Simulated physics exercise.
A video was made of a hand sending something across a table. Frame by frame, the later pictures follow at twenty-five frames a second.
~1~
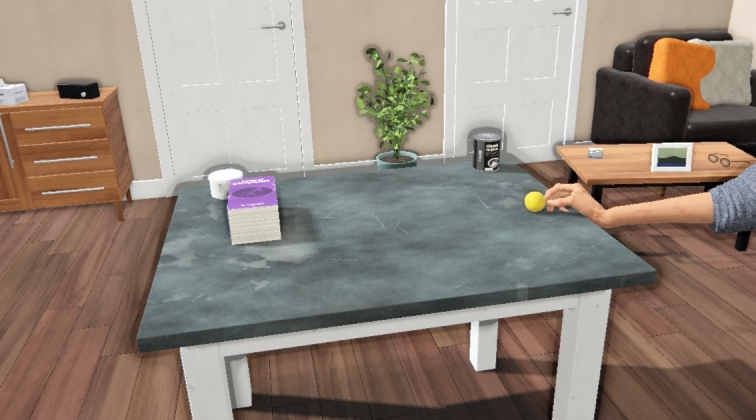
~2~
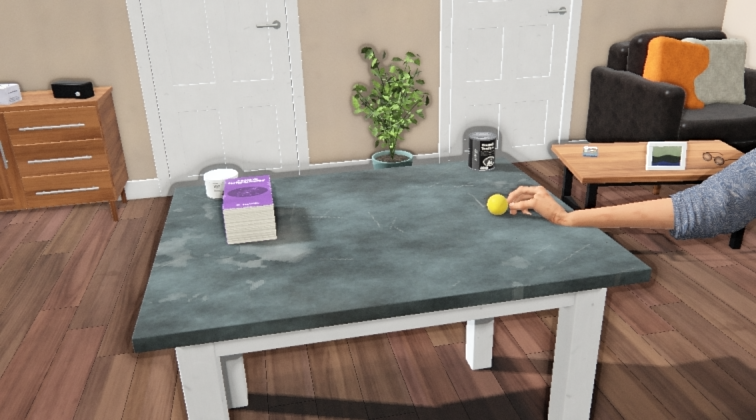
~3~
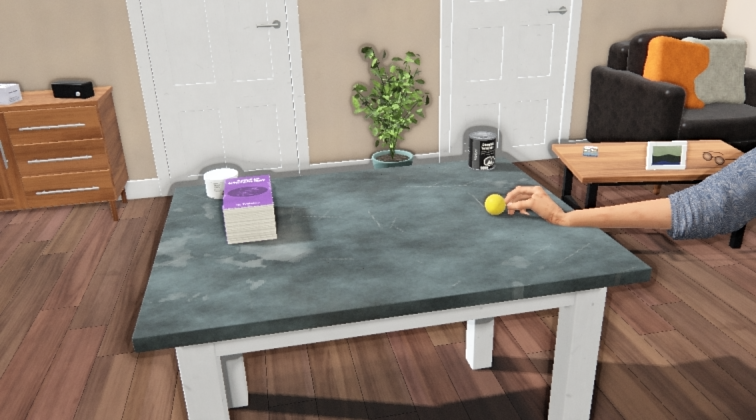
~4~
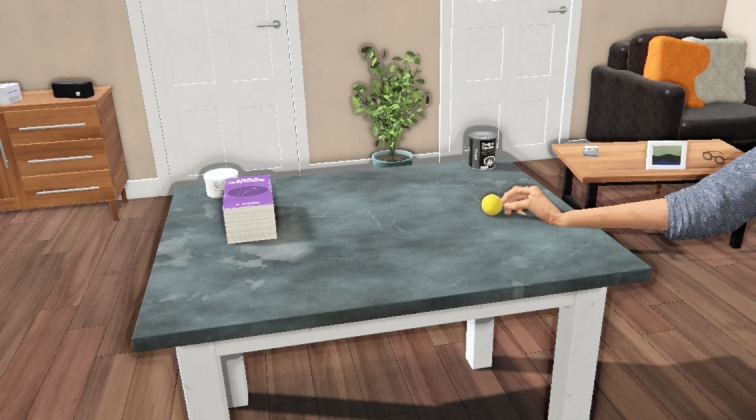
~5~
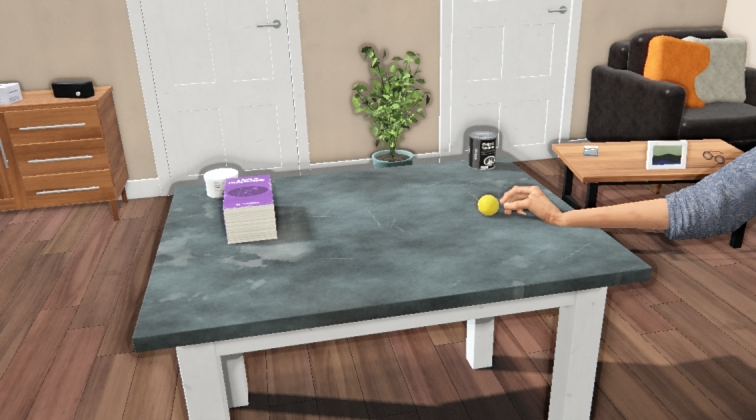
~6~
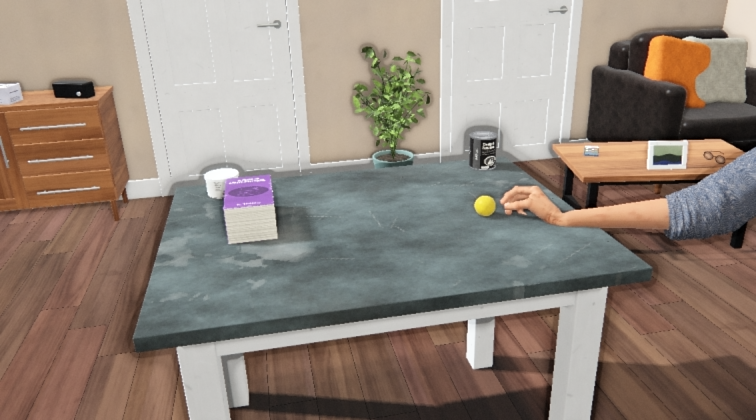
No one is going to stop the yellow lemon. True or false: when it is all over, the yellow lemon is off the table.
False.
Then, 0.30 s on from there, yellow lemon shifted well along near (461, 209).
Then, 0.60 s on from there, yellow lemon shifted well along near (443, 212).
In the end, moved from the start, yellow lemon. At the end, from the last picture's camera, yellow lemon near (427, 214).
